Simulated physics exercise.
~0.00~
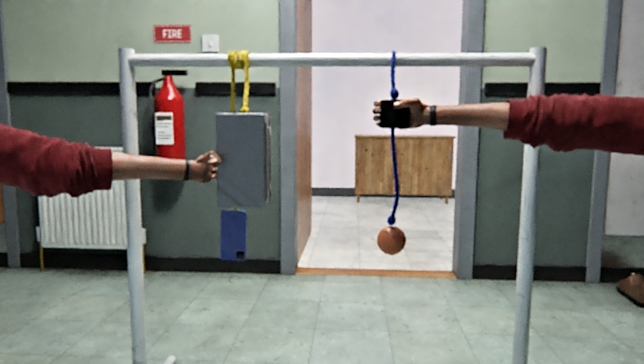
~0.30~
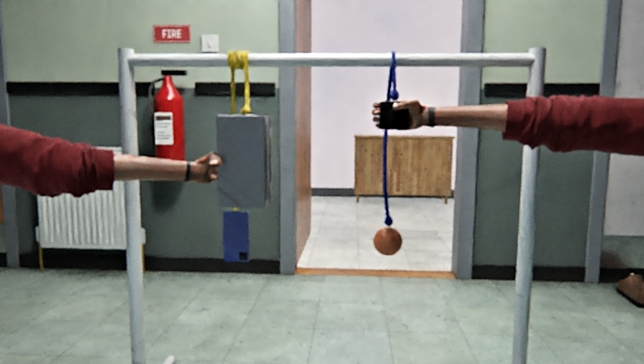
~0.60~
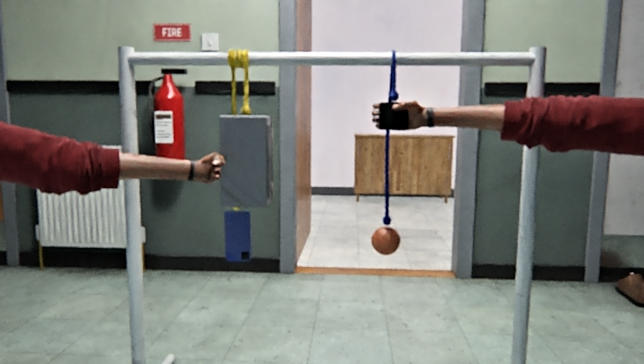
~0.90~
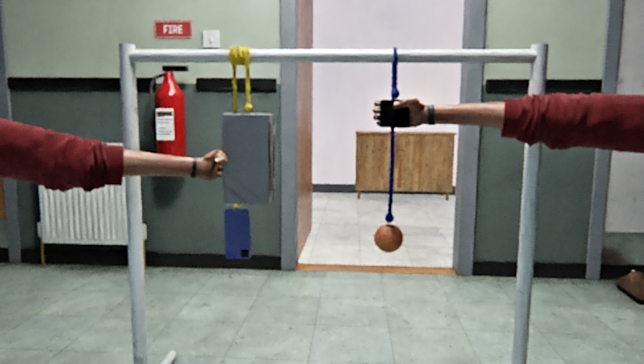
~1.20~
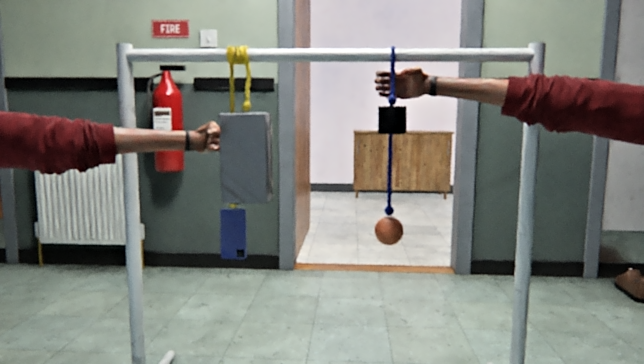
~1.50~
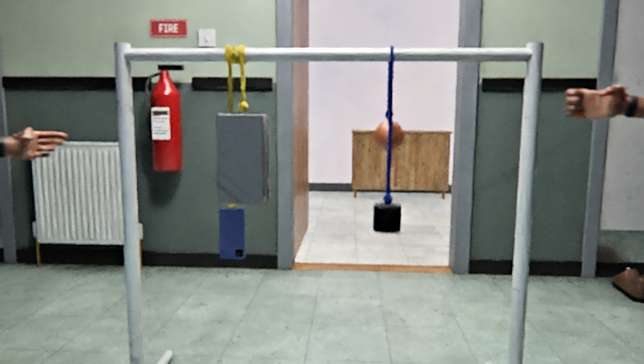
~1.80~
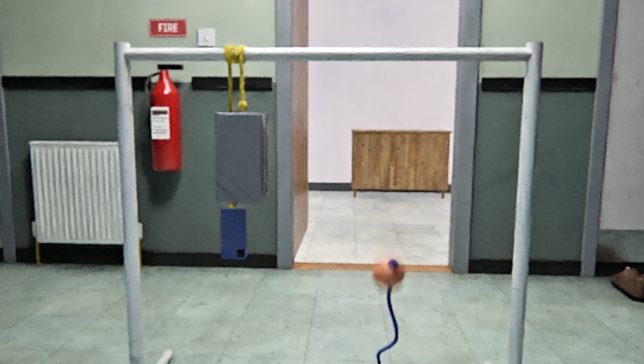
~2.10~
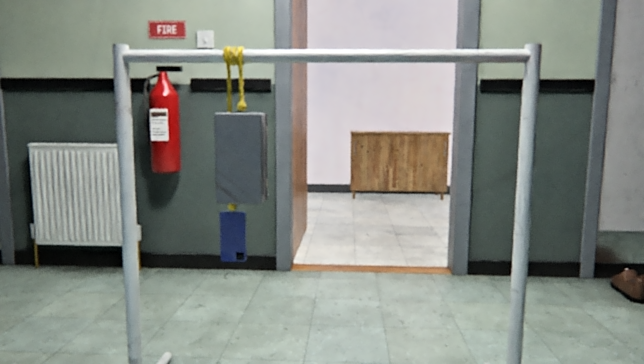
Green-walled room with hands withdrawing from a rail, black block dropping as orange ball rises, both falling from view, grey case still hanging.
